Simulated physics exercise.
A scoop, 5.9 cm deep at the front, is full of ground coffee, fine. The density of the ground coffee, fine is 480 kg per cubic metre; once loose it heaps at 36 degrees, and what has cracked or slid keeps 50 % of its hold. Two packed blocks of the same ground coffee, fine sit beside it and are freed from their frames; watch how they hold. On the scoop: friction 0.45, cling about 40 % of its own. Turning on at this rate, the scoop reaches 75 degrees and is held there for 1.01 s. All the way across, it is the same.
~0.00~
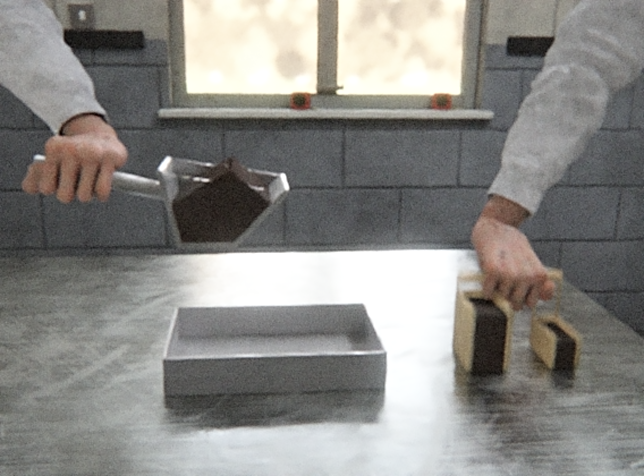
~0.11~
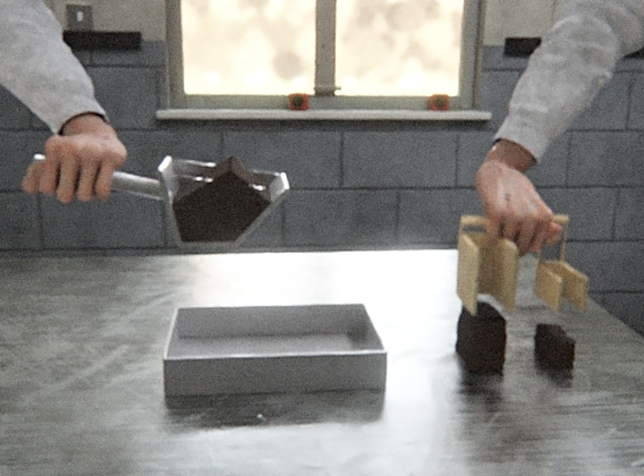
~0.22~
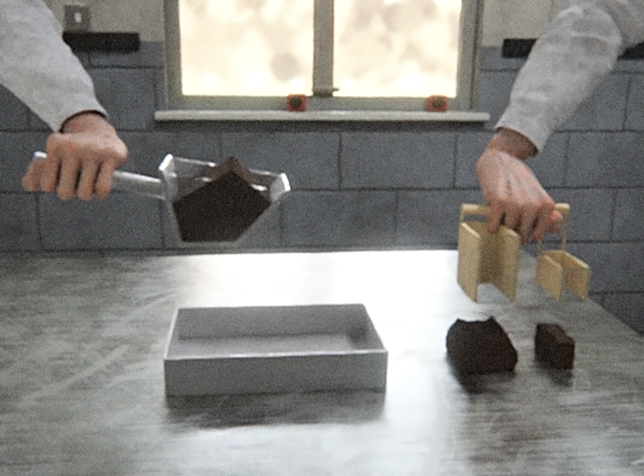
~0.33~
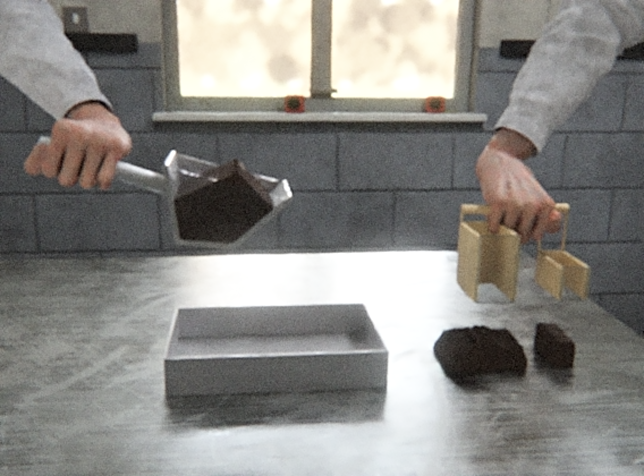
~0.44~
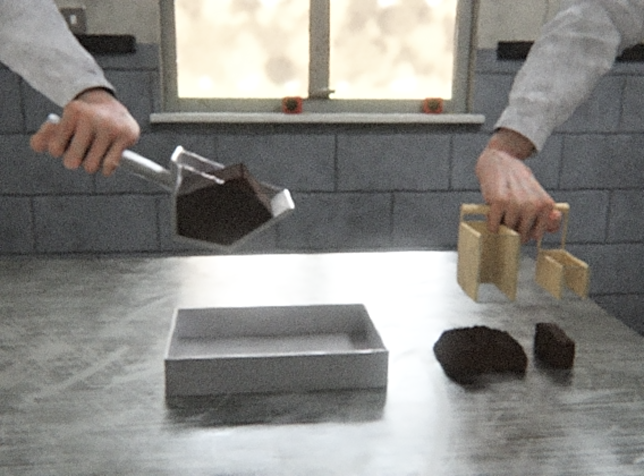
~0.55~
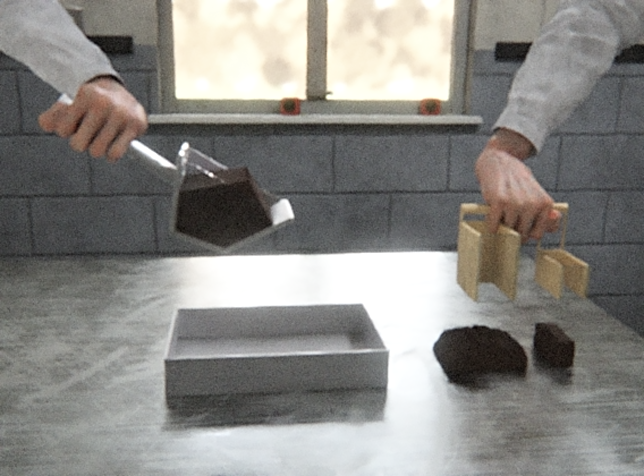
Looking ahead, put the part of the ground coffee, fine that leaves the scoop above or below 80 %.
The answer is above 80 %.
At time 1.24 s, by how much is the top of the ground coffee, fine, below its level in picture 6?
Measured change: Around 1.5 cm.
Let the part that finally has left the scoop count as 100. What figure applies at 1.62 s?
It comes to around 60 percent.
After 0.87 s, the scoop is at 44 degrees and 0 % has left it.
After 1.24 s, the scoop is at 70 degrees and 16 % has left it.
After 1.62 s, the scoop is at 75 degrees and 59 % has left it.
After 2.00 s, the scoop is at 75 degrees and 88 % has left it.
After 2.42 s, the scoop is at 75 degrees and 94 % has left it.
